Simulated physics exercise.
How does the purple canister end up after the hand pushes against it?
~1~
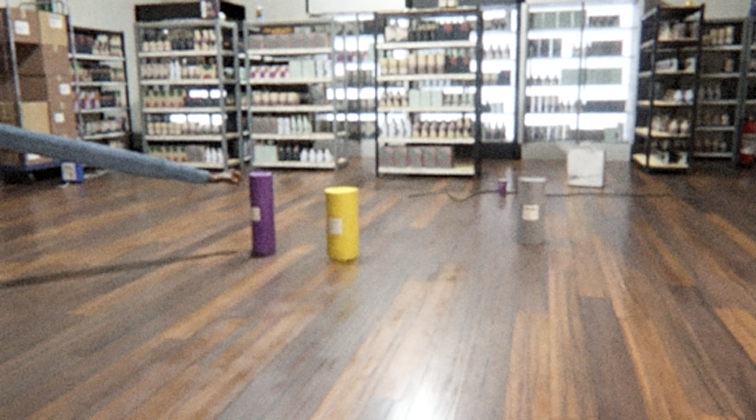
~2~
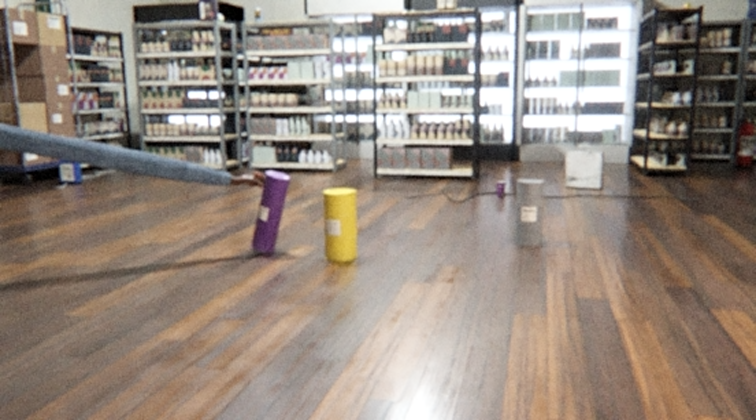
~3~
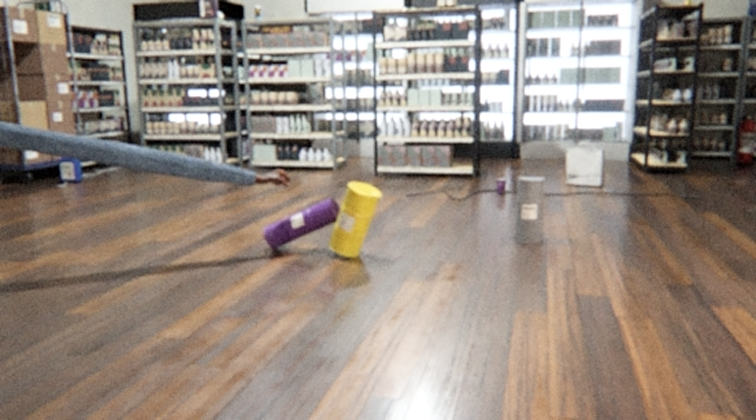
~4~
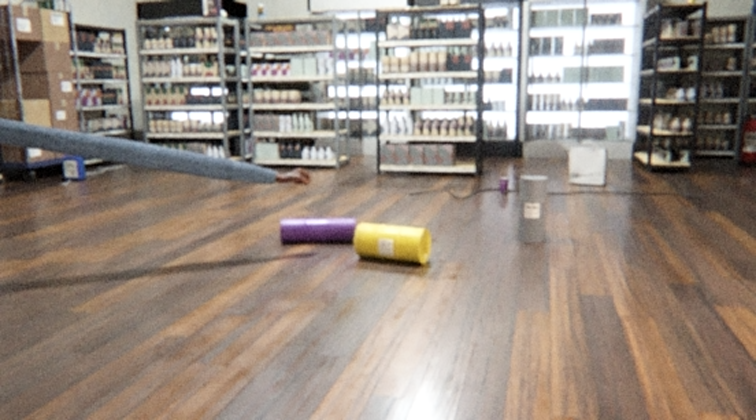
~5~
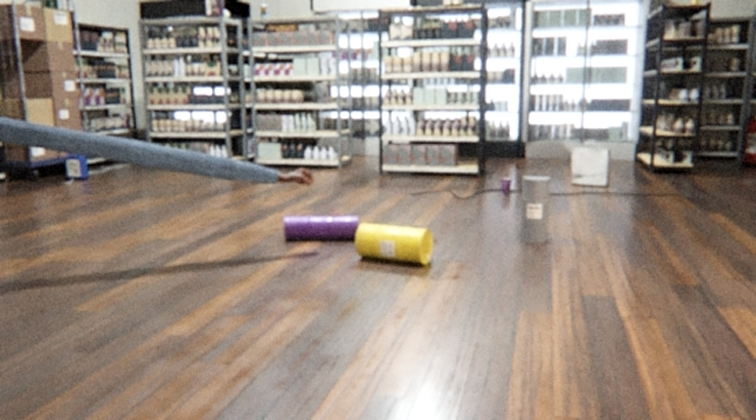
The purple canister topples over and ends up lying on its side on the floor.
